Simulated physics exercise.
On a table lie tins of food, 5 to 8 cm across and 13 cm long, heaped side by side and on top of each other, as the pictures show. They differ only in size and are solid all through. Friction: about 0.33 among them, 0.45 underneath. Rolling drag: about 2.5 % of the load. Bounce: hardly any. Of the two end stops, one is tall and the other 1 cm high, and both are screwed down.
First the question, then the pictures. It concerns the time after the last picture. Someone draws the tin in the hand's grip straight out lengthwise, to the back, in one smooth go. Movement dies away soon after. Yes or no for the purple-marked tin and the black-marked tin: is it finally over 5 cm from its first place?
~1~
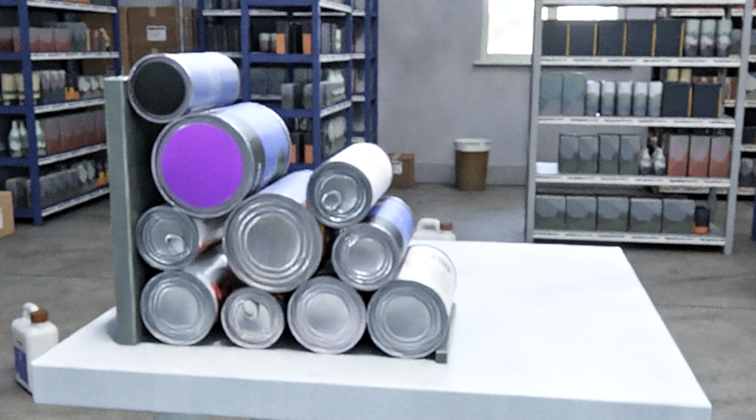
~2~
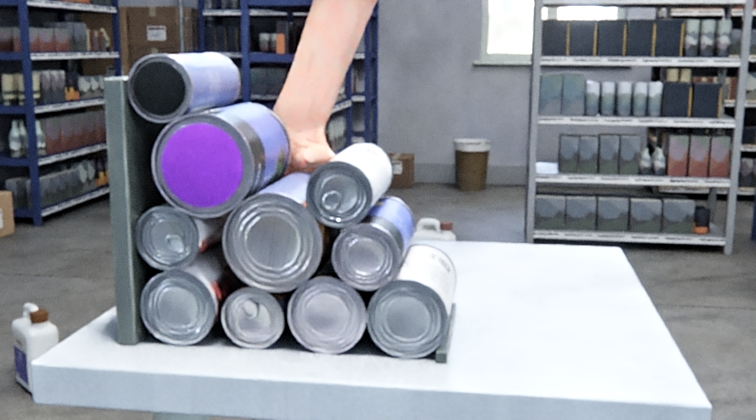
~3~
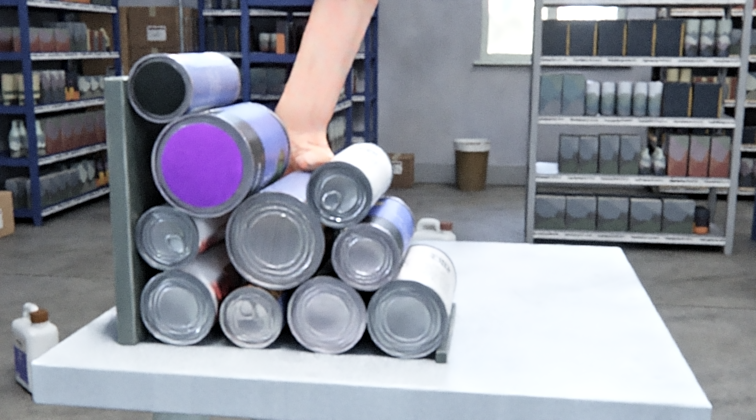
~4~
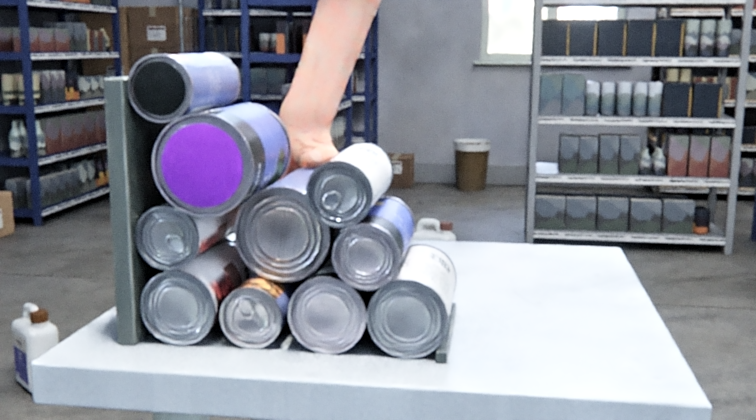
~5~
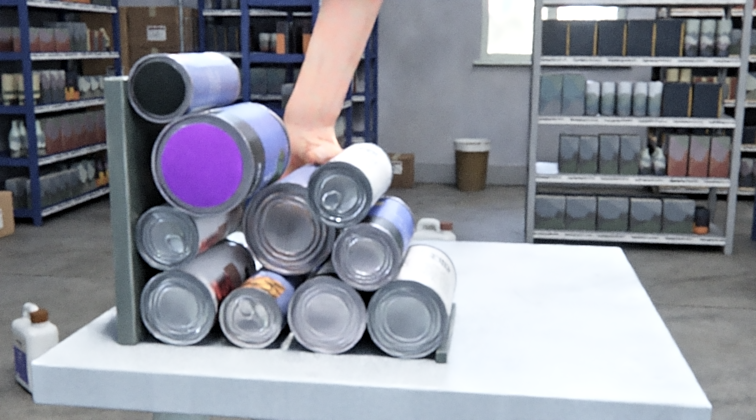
Purple: Yes; black: Yes.
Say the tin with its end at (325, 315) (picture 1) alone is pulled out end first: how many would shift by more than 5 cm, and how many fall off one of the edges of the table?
Answer: 0 and 0, in that order.
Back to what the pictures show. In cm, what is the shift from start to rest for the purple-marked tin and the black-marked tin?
Purple-marked tin: 8, black-marked tin: 9.
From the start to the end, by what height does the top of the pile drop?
The top ends up around 8 cm lower.
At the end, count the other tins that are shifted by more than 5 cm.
4.
Another 0.39 s on from the last picture, 0 now displaced over 5 cm; purple 1 cm right and 0.7 cm down; black 1.4 cm down.
Another 0.54 s on from the last picture, 2 now displaced over 5 cm; purple 4.1 cm right and 6 cm down; black 7 cm down.
Another 0.76 s on from the last picture, 4 now displaced over 5 cm; purple 6 cm right and 6 cm down; black 7 cm down.
Another 1.12 s on from the last picture, 4 now displaced over 5 cm; purple 6 cm right and 6 cm down; black 3.4 cm right and 8 cm down.
At rest 1.3 s after the last picture, 4 moved over 5 cm; 1 off the right edge of the table; purple 6 cm right and 6 cm down; black 3.4 cm right and 8 cm down; top of the pile 16 cm high, from 24 cm.
